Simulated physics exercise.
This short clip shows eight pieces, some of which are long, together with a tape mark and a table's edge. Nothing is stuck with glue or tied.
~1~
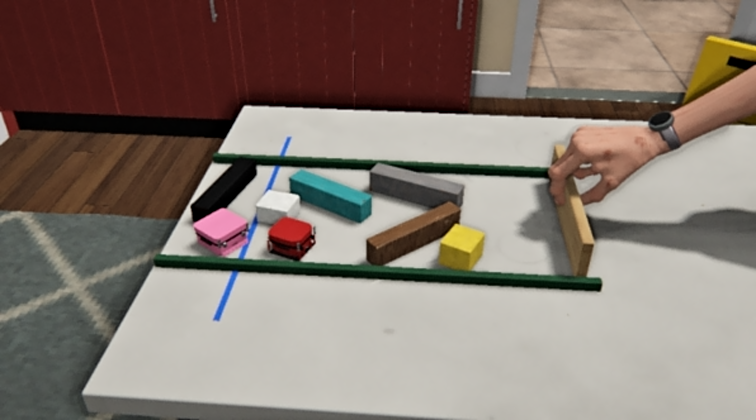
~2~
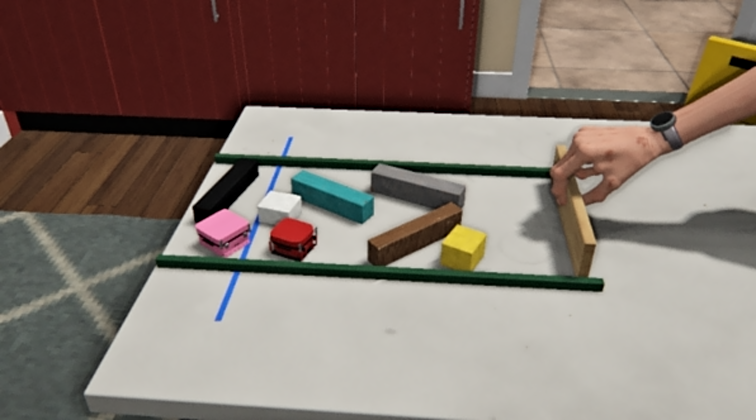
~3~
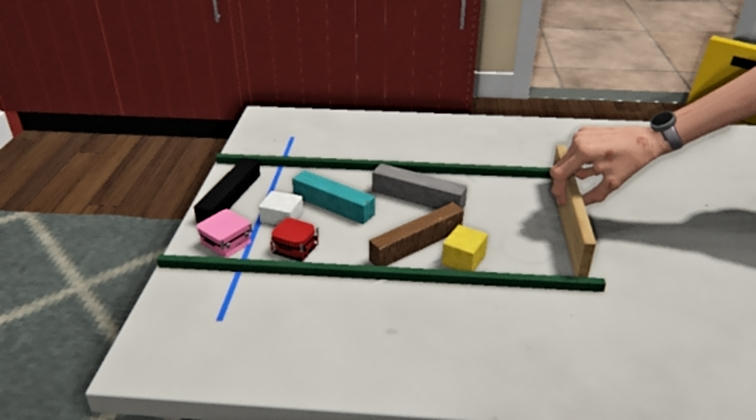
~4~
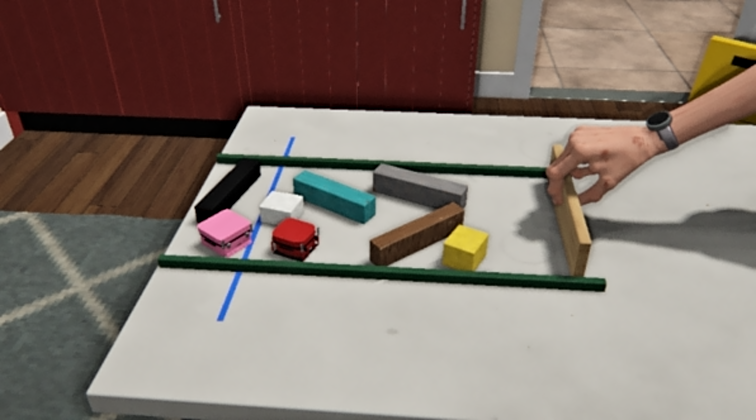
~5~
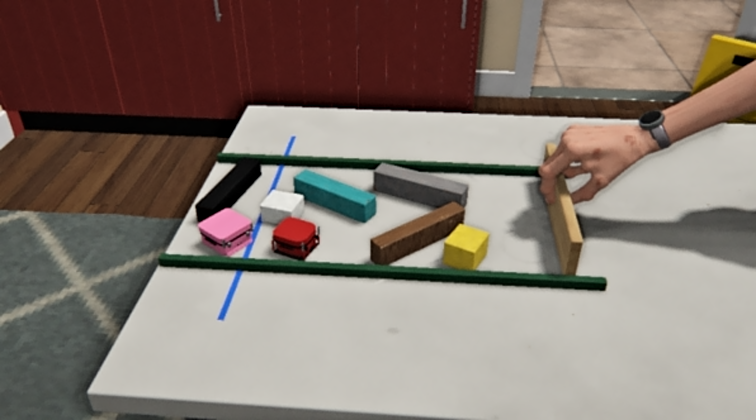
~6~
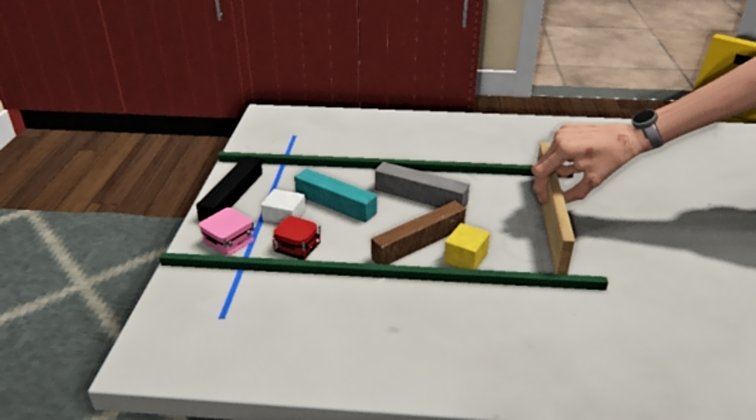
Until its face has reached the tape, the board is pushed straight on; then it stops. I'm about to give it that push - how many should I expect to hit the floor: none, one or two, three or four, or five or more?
Expect one or two.
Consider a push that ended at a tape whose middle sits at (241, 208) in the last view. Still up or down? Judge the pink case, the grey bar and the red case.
As for the pink case, it ends up falling; the grey bar keeps its place; the red case ends up falling.
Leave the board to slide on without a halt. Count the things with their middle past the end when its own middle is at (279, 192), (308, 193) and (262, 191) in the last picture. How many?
The counts would come out as 2, 0 and 2.
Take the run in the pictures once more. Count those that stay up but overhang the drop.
3.
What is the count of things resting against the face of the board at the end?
3 in contact.
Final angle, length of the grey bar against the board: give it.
I'd put it at about 50°.
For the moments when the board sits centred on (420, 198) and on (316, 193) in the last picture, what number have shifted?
So far 3, and 8 at the second.
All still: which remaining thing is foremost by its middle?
Closest at the end: The red case.
Soon after, none off yet; black stick at rest near (231, 188); pink case at rest near (227, 232); white block at rest near (284, 207).
After that, none off yet; black stick at rest near (231, 188); pink case at rest near (226, 232); white block at rest near (283, 208).
In the end, the number that fall off is one or two; gone, pink case and black stick.
